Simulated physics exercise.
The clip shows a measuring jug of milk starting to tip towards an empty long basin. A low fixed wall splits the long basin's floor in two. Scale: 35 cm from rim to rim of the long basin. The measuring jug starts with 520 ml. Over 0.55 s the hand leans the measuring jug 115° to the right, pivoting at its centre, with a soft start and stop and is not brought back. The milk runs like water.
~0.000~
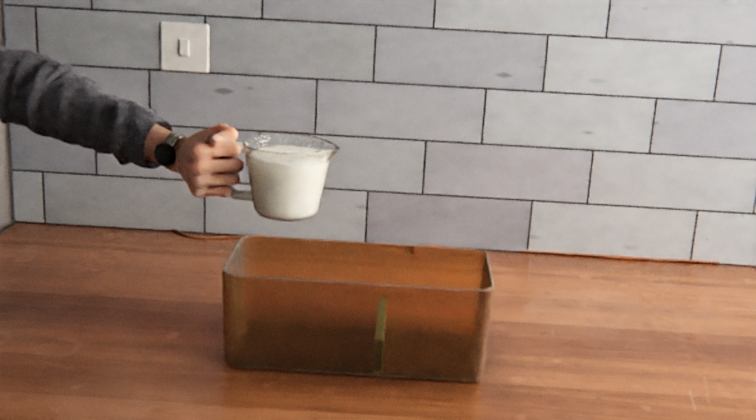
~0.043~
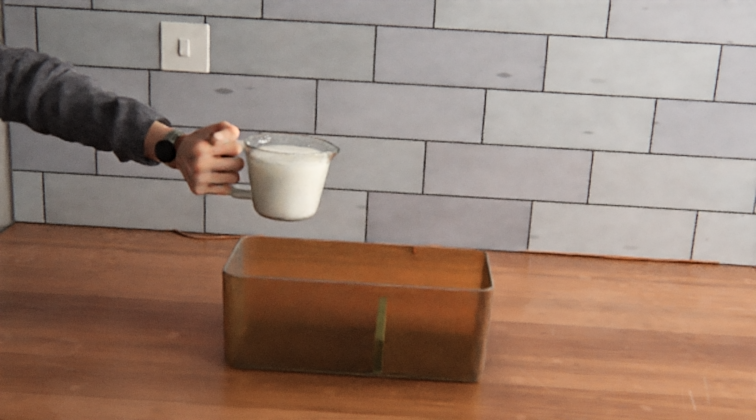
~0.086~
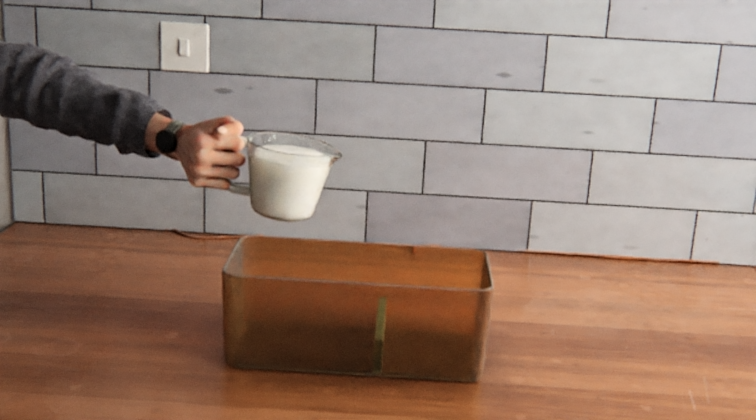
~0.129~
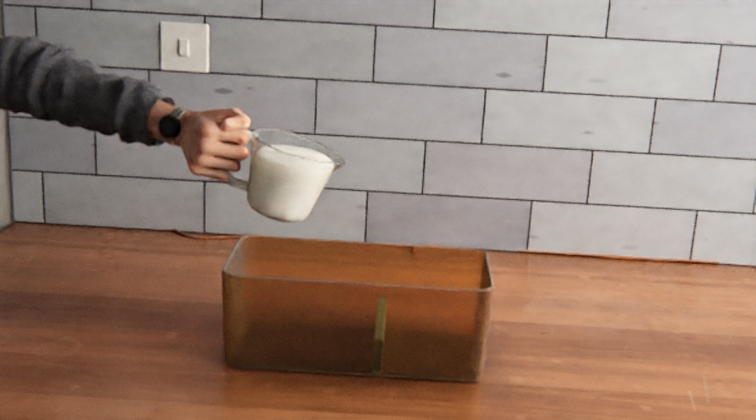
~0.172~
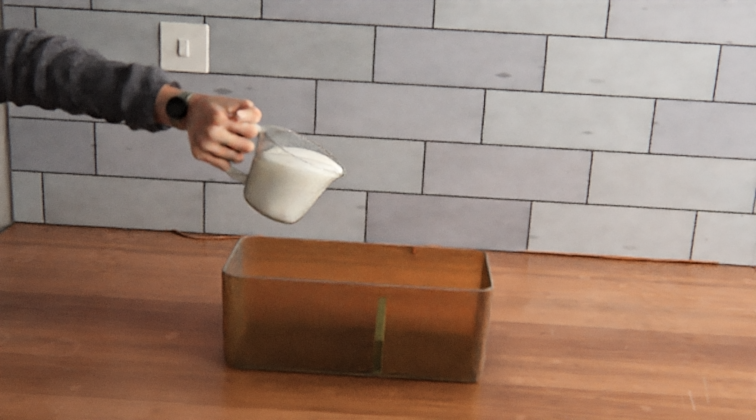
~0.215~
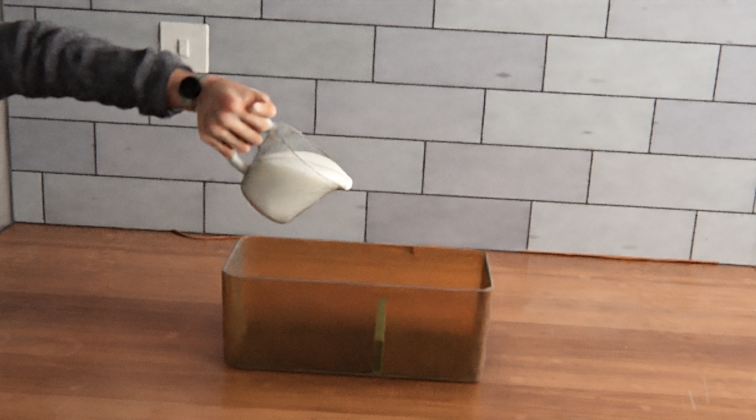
To begin with, a hand holds a clear measuring jug of milk upright above an empty long basin on a wooden surface. The hand then leans the jug to the right, slightly at first and then more steeply, and the milk shifts towards the right rim until it reaches the edge.
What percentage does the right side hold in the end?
The far part has some 19 per cent.
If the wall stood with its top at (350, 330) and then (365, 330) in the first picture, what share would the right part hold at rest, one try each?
In turn about 70 and 45 per cent.
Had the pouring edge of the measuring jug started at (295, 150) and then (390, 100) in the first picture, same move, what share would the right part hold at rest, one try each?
In turn about 10 and 85 per cent.
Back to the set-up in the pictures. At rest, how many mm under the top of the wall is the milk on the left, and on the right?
Some 34 mm on the left and 44 mm on the right.
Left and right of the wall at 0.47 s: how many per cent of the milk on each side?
Some 38 per cent left and 14 right.
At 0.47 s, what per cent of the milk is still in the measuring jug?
Some 26 per cent.
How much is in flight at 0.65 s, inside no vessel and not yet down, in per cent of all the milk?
Near 3 in a hundred.
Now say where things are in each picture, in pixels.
In the first picture, it leans 0°; its right rim is at (339, 148); the milk meets the walls at (249, 151) and (329, 156); the long basin's rim runs from (232, 255) to (489, 271); the wall's top is at (381, 318).
In the second picture, it leans 2°; its right rim is at (340, 150); the milk meets the walls at (250, 151) and (329, 157).
In the third picture, it leans 7°; its right rim is at (343, 154); the milk meets the walls at (252, 149) and (331, 158).
In the fourth picture, it leans 15°; its right rim is at (345, 163); the milk meets the walls at (255, 149) and (334, 161).
In the fifth picture, it leans 26°; its right rim is at (347, 174); the milk meets the walls at (257, 154) and (342, 166).
In the sixth picture, it leans 38°; its right rim is at (347, 187); the milk meets the walls at (254, 162) and (344, 178); 3 per cent is over the edge.
Then, 0.47 s in, the tilt is 108° and 26 per cent is still to pour, 38 is left of the wall and 14 right of it.
Then, 0.65 s in, the tilt is 115° and 1 per cent is still to pour, 81 is left of the wall and 15 right of it.
Then, 0.84 s in, the tilt is 115° and 0 per cent is still to pour, 79 is left of the wall and 18 right of it.
Then, 1.05 s in, the tilt is 115° and 0 per cent is still to pour, 79 is left of the wall and 19 right of it.
Finally, 79 per cent lies left of the wall, 19 right of it and 2 outside.
